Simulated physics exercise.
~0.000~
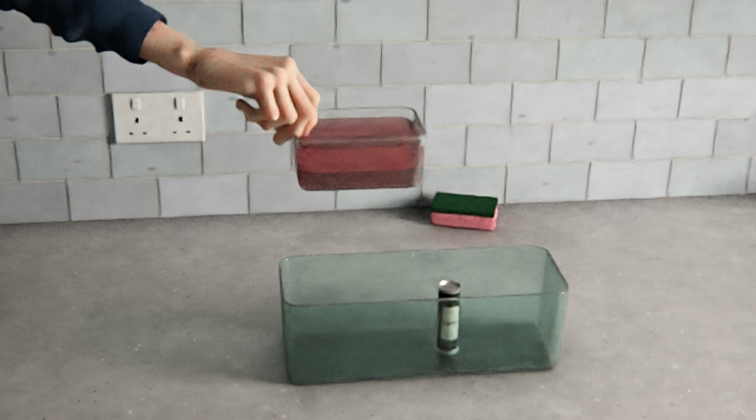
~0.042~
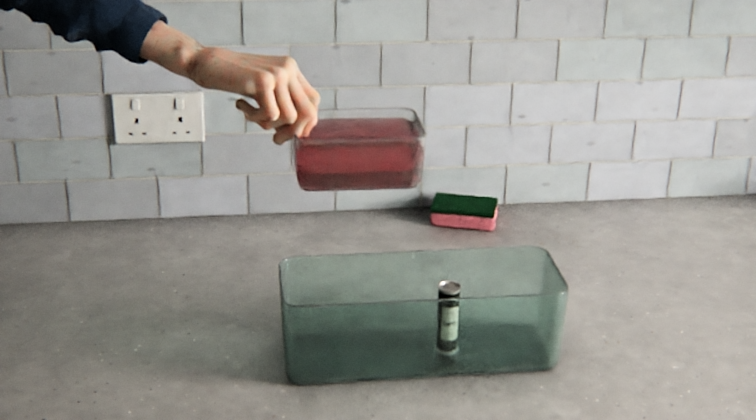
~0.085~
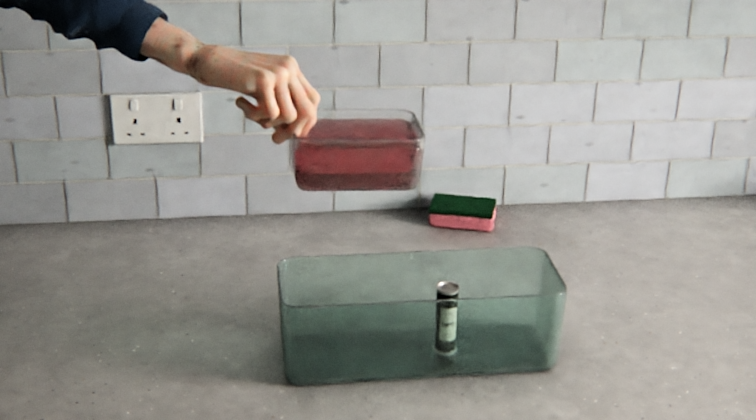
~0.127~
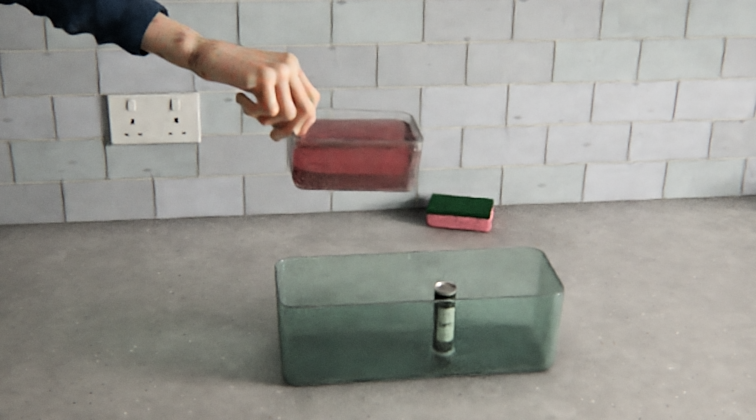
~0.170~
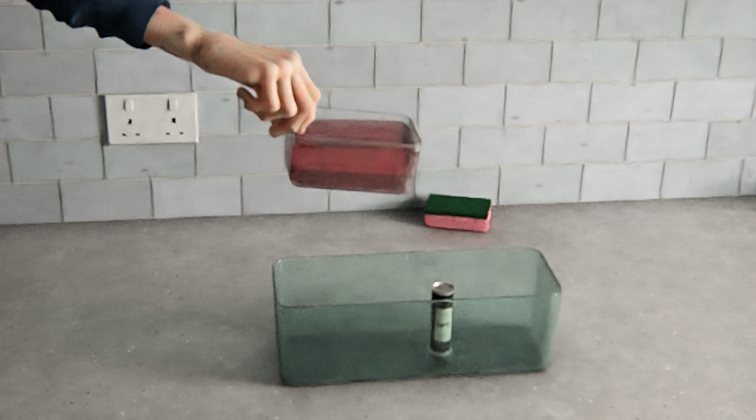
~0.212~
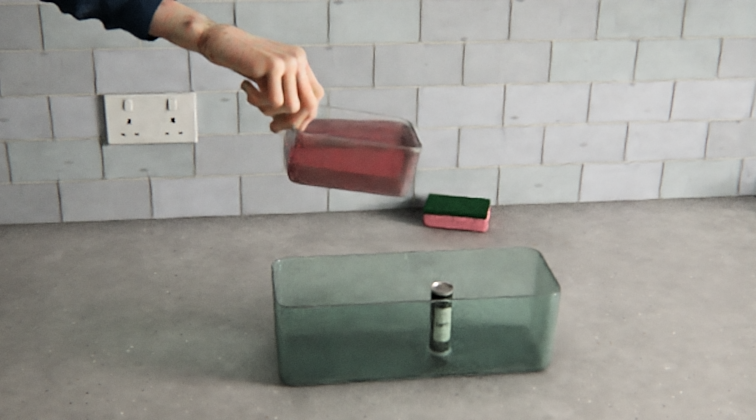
The clip opens on a hand holding a clear tub of red liquid above a grey counter, over a greenish see-through basin with a small dark tin standing inside. The tub hangs level at first, then the hand slowly tilts it slightly, its right side dipping, while the tin stays upright.
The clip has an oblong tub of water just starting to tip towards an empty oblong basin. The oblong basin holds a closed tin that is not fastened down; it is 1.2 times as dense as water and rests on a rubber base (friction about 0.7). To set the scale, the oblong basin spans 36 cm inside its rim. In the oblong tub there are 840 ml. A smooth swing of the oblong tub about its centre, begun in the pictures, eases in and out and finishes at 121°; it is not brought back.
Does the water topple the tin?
It does not keel over.
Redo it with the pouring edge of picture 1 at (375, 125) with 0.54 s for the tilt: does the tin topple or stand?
Then the tin comes down.
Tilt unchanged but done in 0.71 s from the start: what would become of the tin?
Outcome - the tin stays erect.
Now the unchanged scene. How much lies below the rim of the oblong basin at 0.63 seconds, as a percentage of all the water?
At that time the basin holds about 16 per cent of the liquid.
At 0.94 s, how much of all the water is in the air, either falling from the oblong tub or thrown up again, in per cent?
In-air share: About 8 %.
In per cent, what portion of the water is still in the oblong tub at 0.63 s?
Around 32 in a hundred.
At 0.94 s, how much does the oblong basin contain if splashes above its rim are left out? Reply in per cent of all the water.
The share is close to 78 percent.
After 0.63 s the tilt is 73° and 31 per cent is still to pour; the tin stands where it began.
After 0.94 s the tilt is 114° and 3 per cent is still to pour; the tin stands where it began.
After 1.27 s the tilt is 121° and 0 per cent is still to pour; the tin stands where it began.
After 1.62 s the tilt is 121° and 0 per cent is still to pour; the tin stands where it began.
In the end the tin stands where it began.
